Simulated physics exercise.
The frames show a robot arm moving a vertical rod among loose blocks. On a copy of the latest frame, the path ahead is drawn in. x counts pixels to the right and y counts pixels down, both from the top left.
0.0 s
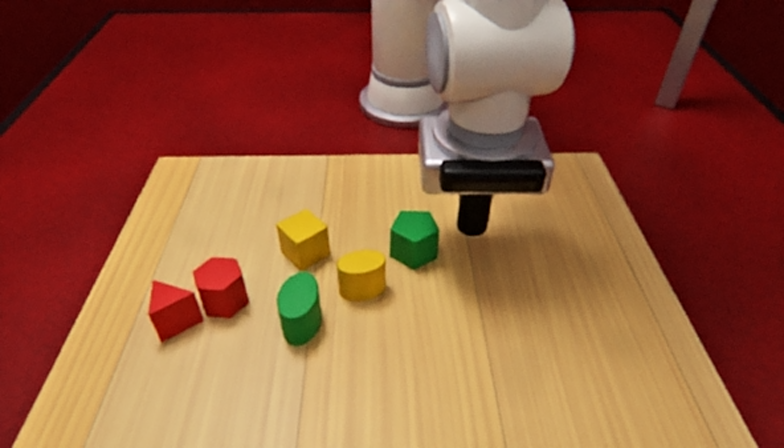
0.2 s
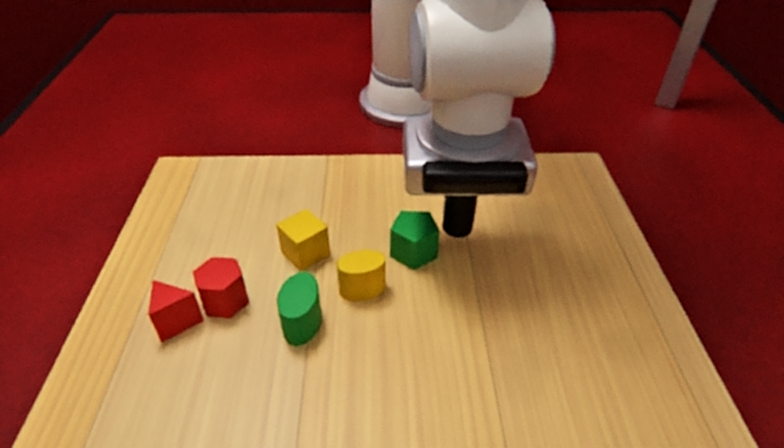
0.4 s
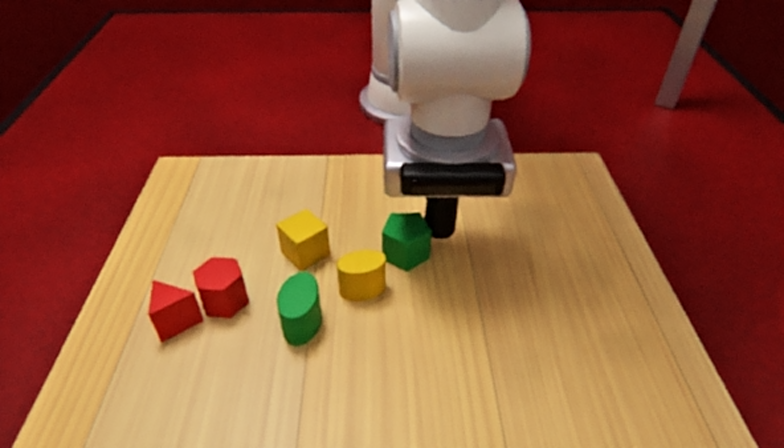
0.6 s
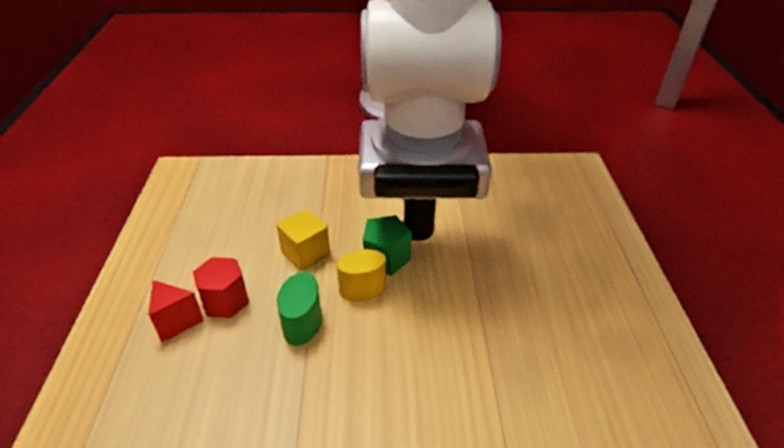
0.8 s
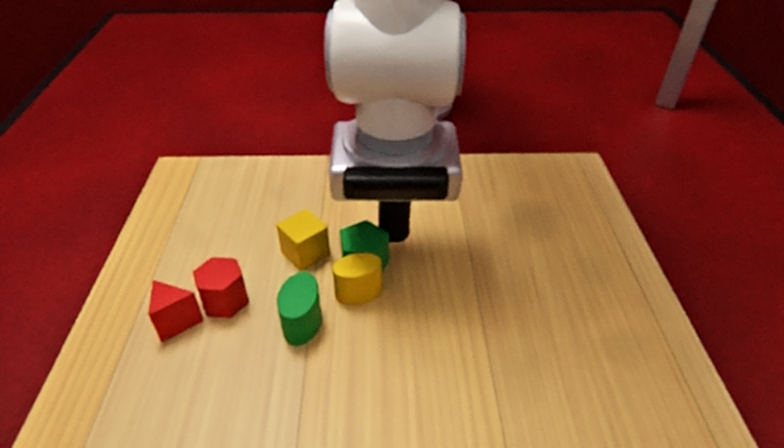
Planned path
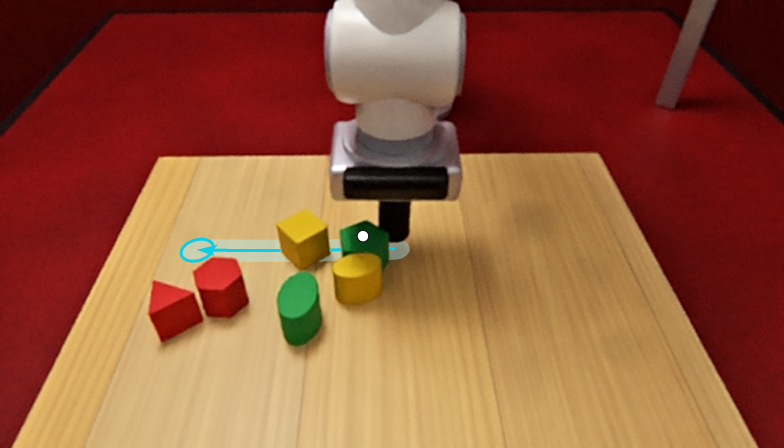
In the video, a white robot arm moves a black vertical rod leftward over a wooden board of red, yellow and green blocks, pushing the green five-sided block left beside the yellow oval block, which then shifts slightly.
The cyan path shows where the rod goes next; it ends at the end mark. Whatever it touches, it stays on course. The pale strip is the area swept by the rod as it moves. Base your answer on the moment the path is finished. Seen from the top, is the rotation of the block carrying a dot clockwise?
No
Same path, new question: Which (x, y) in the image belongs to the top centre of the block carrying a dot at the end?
At pixel (328, 249).
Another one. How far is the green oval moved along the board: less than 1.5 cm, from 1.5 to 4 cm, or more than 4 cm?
Goes under 1.5 cm.
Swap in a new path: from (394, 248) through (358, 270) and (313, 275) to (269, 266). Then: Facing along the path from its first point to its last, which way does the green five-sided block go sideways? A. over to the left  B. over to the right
A - over to the left.
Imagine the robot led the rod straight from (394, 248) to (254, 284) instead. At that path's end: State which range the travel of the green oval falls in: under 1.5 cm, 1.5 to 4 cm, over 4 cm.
It will move between 1.5 and 4 cm.
The line goes in a line from (394, 248) to (197, 250); the dot is on the green five-sided block.
What follows on the original path. One third of the way, rod (326, 235); yellow square piece (283, 225); yellow oval (352, 270), turned 15° anticlockwise; green five-sided block (328, 249), turned 45° anticlockwise.
Two thirds of the way, rod (259, 236); yellow square piece (220, 222), turned 30° clockwise; yellow oval (352, 270), turned 15° anticlockwise; green five-sided block (328, 249), turned 45° anticlockwise.
At the end, rod (192, 235); red six-sided block unmoved; green oval unmoved; yellow square piece (158, 215), turned 60° clockwise; yellow oval (352, 270), turned 15° anticlockwise; green five-sided block (328, 249), turned 45° anticlockwise.
